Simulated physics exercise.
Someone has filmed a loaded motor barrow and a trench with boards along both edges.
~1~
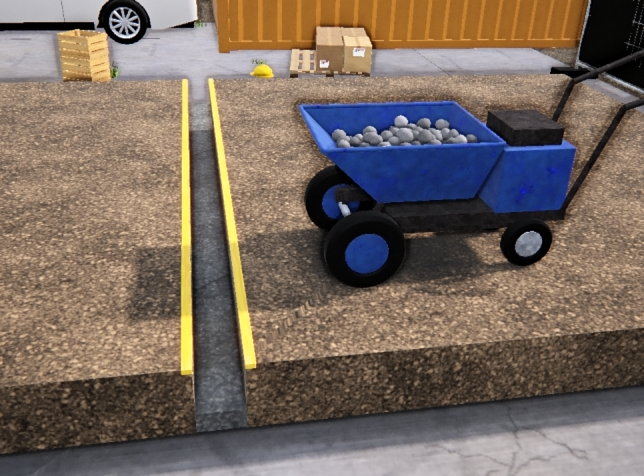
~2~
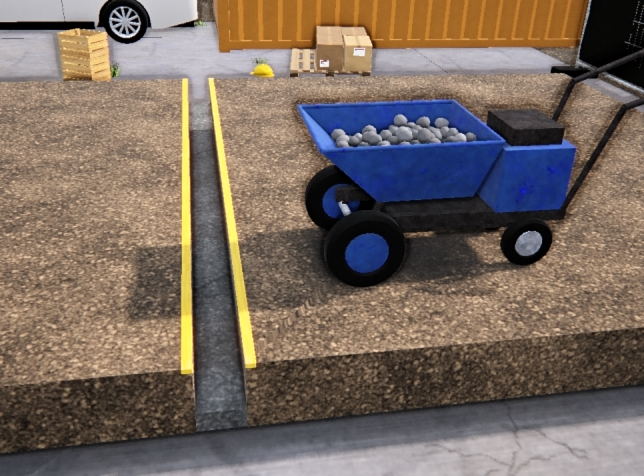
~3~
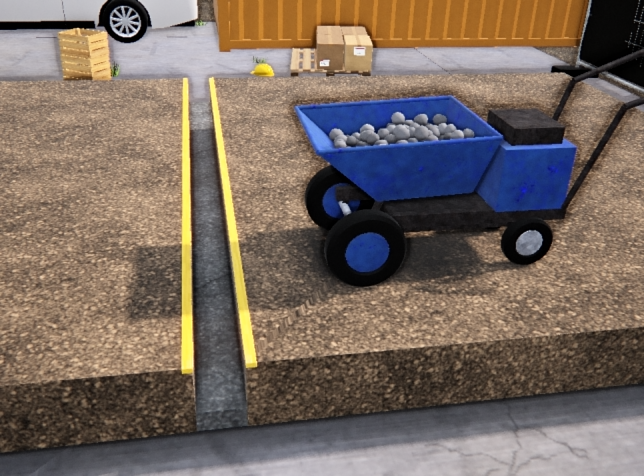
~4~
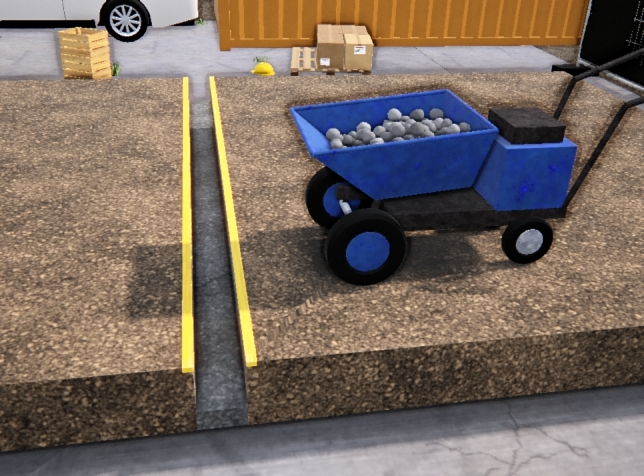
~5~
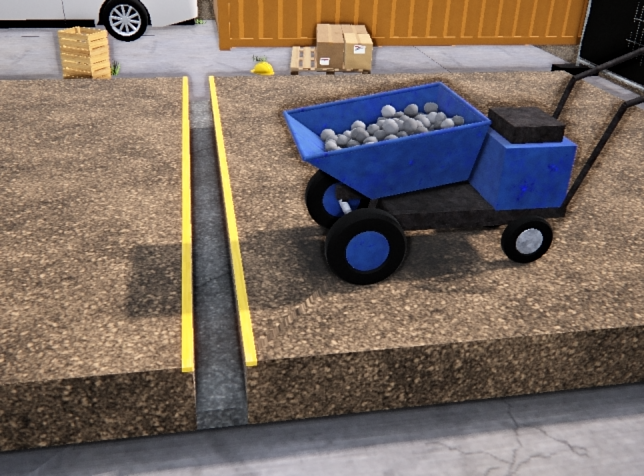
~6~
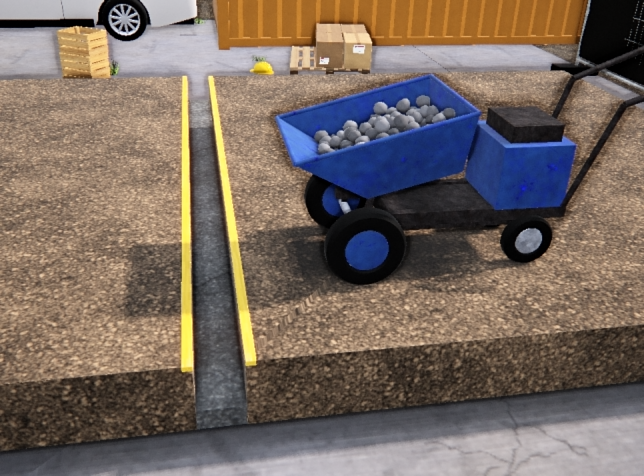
Blue motor barrow loaded with round grey cobbles standing beside a yellow-edged trench, its skip slowly tilting a little to the left.
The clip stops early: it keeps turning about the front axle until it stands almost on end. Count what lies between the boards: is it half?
In the trench: More than half.
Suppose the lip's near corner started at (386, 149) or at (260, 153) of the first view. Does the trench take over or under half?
In turn: Under half; below a half.
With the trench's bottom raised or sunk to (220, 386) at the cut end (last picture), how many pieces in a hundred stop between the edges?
About 50 per cent.
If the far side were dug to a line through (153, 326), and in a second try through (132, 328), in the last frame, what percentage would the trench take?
Near 90 % and 90 %.
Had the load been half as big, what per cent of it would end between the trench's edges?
It comes to 100 per cent or so.
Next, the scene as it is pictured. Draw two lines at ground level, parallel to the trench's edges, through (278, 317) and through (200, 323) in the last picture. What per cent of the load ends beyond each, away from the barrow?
The first gives 90 %, the second 30 %.
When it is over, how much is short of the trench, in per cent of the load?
It comes to 5 per cent or so.
Just after the last frame, skip tipped steeply; every one in the skip.
A moment on, skip tipped right over; the larger part in the skip; just a few short of the trench; roughly a quarter in or heaped over the trench; just a few beyond it; just a few falling.
Further on, skip tipped right over; about a tenth in the skip; about a tenth short of the trench; the larger part in or heaped over the trench; about a tenth beyond it.
When it is over, skip tipped right over; about a tenth in the skip; about a tenth short of the trench; the larger part in or heaped over the trench; about a tenth beyond it.
